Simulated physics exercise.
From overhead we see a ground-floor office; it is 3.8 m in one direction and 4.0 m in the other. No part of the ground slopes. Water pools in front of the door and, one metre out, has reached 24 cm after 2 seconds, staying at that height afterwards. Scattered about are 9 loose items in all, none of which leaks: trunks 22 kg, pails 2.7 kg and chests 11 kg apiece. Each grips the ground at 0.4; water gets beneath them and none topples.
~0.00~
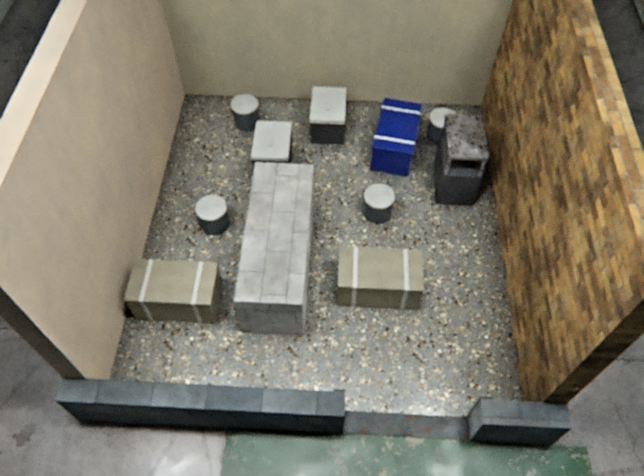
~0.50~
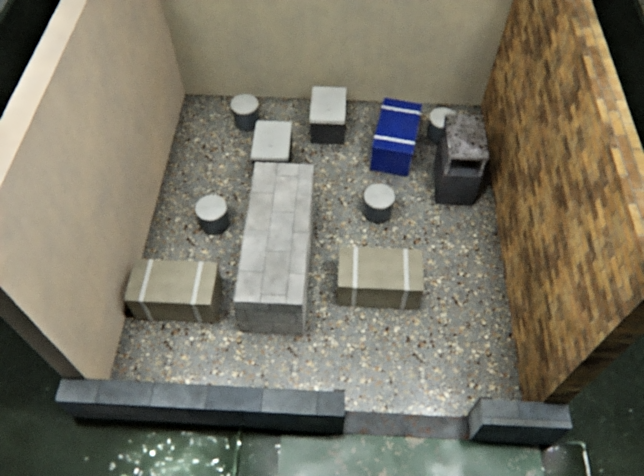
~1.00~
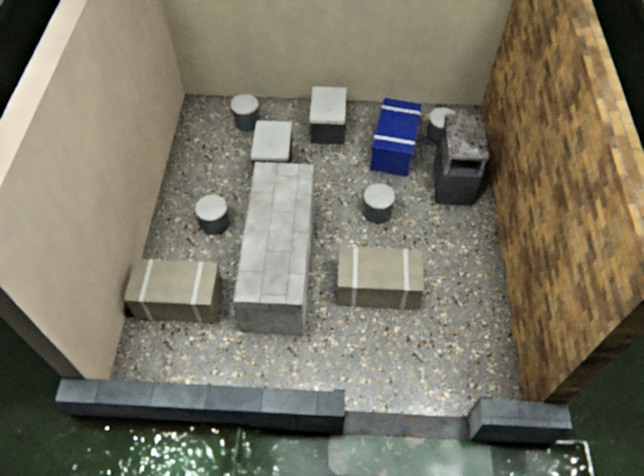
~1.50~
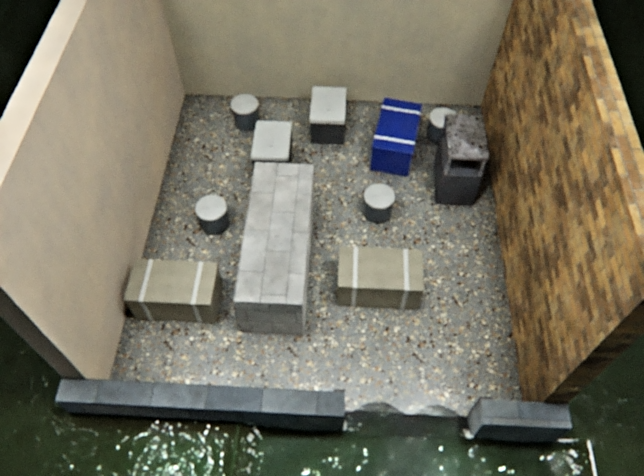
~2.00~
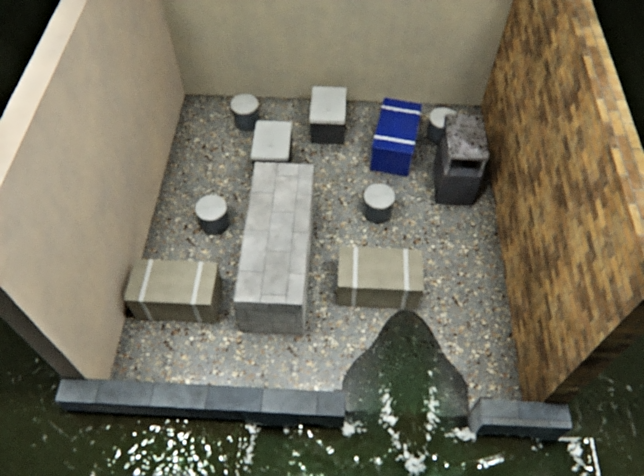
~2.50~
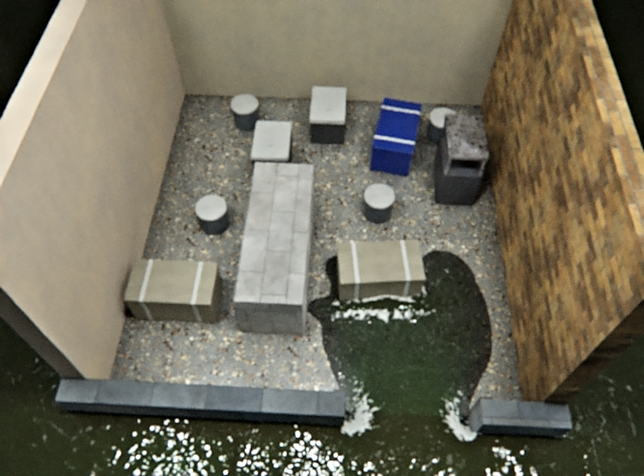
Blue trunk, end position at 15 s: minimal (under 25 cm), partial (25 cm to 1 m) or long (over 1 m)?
It gets pushed well away.
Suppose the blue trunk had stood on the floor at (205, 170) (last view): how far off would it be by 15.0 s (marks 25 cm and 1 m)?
Outcome - it ends up well away.
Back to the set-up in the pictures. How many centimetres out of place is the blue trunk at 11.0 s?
Roughly 250 cm.
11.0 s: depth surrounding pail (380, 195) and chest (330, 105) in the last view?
I'd put it at 10 cm and 11 cm respectively.
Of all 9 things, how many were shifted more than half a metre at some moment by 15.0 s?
Result: 9.
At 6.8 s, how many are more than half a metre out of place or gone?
6 in all.
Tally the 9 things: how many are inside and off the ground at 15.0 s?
Tally: 9 of them.
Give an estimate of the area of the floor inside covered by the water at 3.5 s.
Around 5.5 m2 of it.
After 3.5 s the blue trunk is near (398, 123), 0.0 m from its start, aground; 0 afloat.
After 6.8 s the blue trunk is near (317, 82), 1.1 m from its start, afloat; 6 afloat.
After 11.0 s the blue trunk is near (198, 170), 2.3 m from its start, afloat; 9 afloat.
After 15.0 s the blue trunk is near (182, 179), 2.5 m from its start, afloat; 9 afloat.
